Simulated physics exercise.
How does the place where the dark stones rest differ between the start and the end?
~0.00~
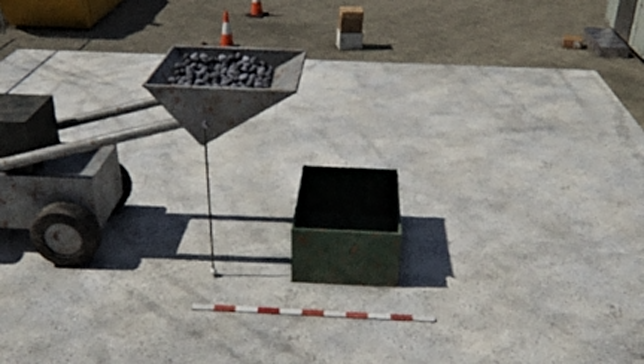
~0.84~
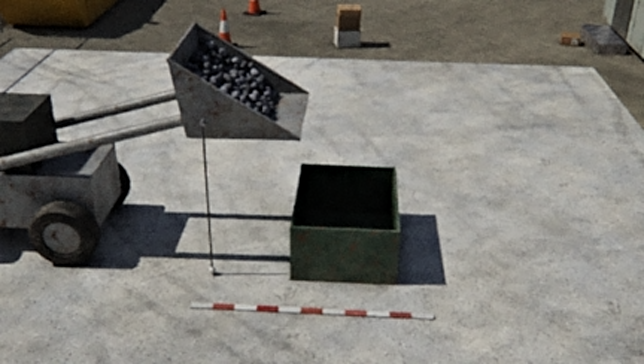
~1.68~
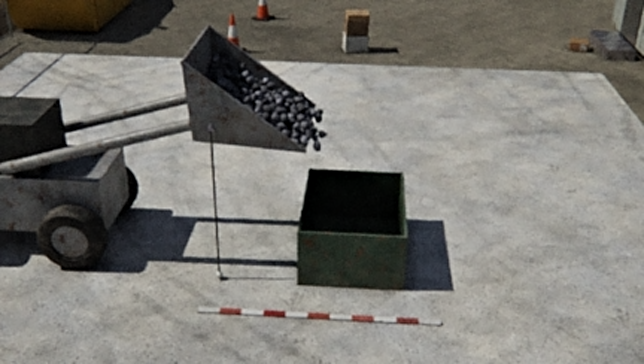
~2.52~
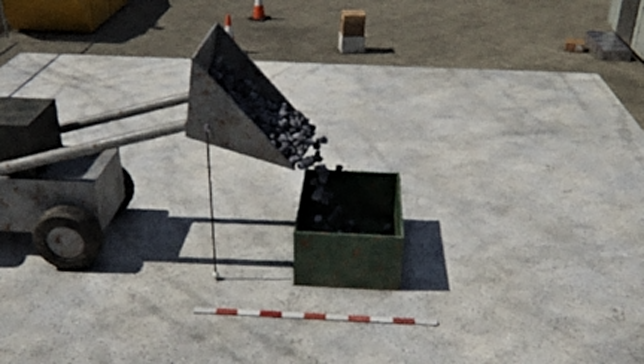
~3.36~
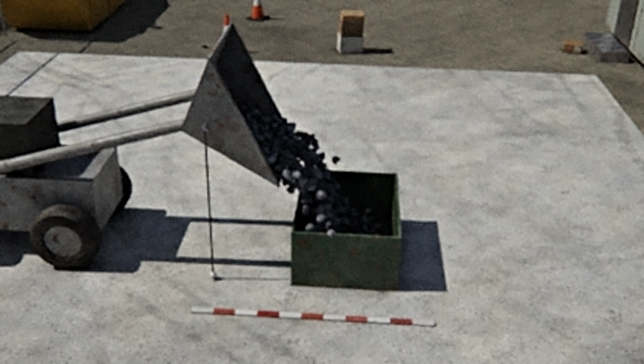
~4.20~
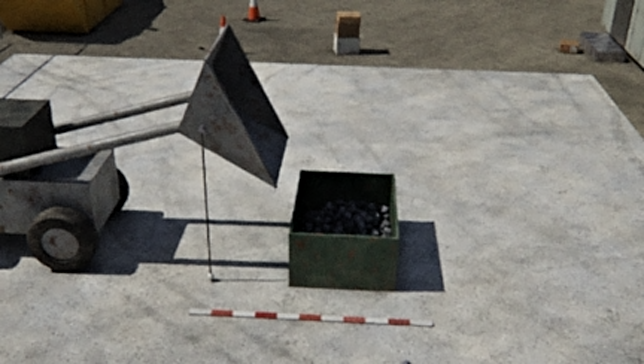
At the start the stones sit in the loader's raised bucket, towards the upper left. At the end they lie lower and farther right, inside the green bin on the ground.
